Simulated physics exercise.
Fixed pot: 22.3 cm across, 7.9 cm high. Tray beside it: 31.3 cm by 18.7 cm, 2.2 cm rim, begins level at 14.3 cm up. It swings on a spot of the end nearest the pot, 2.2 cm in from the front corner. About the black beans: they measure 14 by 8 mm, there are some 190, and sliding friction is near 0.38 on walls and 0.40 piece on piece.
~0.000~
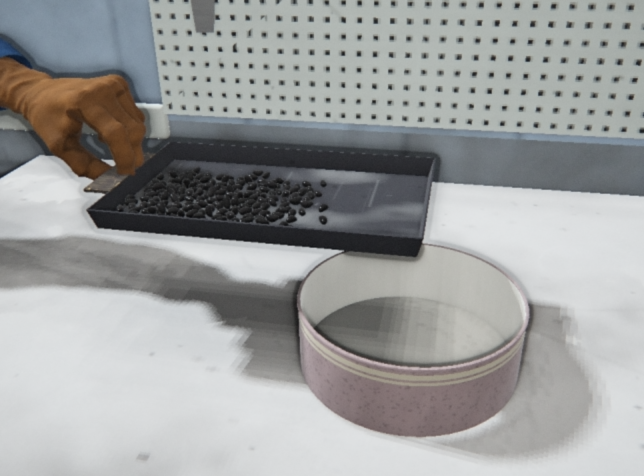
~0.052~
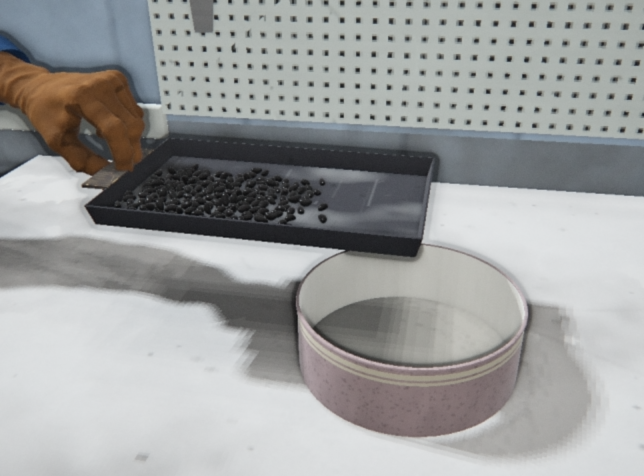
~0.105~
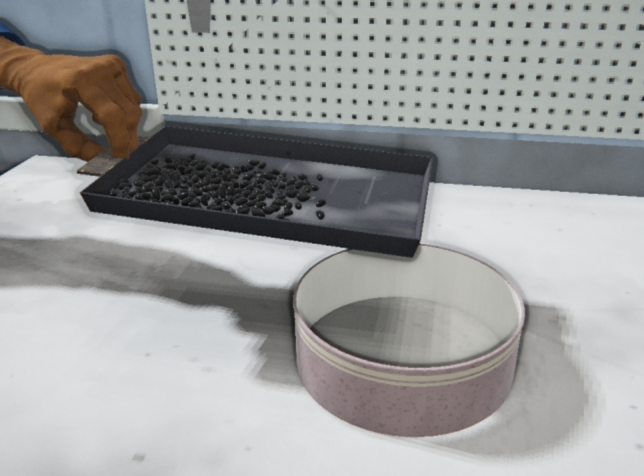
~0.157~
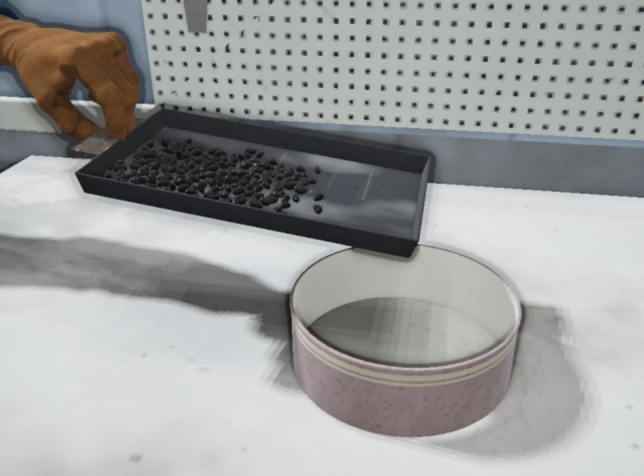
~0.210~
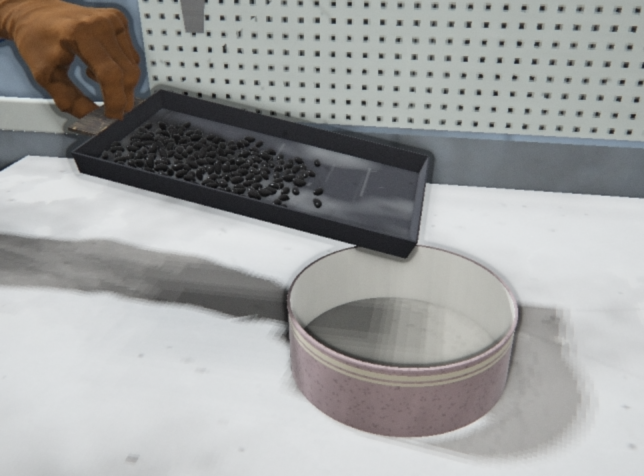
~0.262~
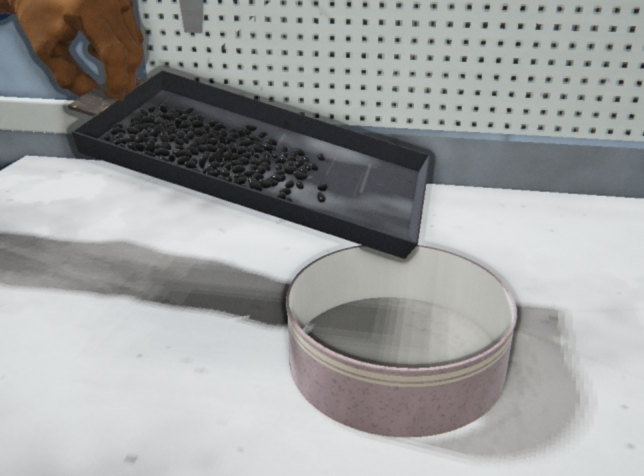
A gloved hand lifts the left end of a black tray holding small black beans.
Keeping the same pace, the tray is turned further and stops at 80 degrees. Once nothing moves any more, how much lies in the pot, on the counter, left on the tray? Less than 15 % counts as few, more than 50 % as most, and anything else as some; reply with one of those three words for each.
Here it is: Pot: Most, counter: Few, left on the tray: Some.
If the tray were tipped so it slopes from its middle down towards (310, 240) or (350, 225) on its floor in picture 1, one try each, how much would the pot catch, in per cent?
Approximately 85 percent, then 90 percent.
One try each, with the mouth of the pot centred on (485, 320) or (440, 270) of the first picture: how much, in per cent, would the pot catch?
Try one: ~ 65 %; try two: ~ 65 %.
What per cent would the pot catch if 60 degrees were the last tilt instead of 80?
The pot would get around 50 per cent.
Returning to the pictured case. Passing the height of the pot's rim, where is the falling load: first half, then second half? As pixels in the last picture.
The first half passes near (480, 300) and the second half near (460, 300).
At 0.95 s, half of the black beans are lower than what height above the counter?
I'd say near 16 cm.
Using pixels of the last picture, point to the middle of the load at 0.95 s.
The load's centre is near (443, 225) at that time.
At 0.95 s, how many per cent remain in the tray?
About 55%.
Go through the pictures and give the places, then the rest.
The first picture shows tray tilt 0 degrees, front corners at (94, 208) and (417, 235); middle of the pieces at (220, 199); pot at (411, 296).
The second picture shows tray tilt 1 degrees, front corners at (92, 204) and (417, 235); middle of the pieces at (219, 196).
The third picture shows tray tilt 3 degrees, front corners at (88, 191) and (415, 236), lowest corner right front; middle of the pieces at (216, 187).
The fourth picture shows tray tilt 7 degrees, front corners at (83, 172) and (413, 237), lowest corner right front; middle of the pieces at (213, 175).
The fifth picture shows tray tilt 11 degrees, front corners at (80, 151) and (412, 238), lowest corner right front; middle of the pieces at (211, 162).
The sixth picture shows tray tilt 15 degrees, front corners at (80, 131) and (412, 239), lowest corner right front; middle of the pieces at (212, 149); pot at (400, 297). Its pace works out near 75 degrees a second.
After 0.67 s, tilt 46 degrees; the tray holds 100 %, the pot 0 %.
After 0.95 s, tilt 68 degrees; the tray holds 55 %, the pot 20 %.
After 1.32 s, tilt 80 degrees; the tray holds 30 %, the pot 60 %.
By 2.7 s all is still; pot 70 %, counter 5 %, tray 25 %.
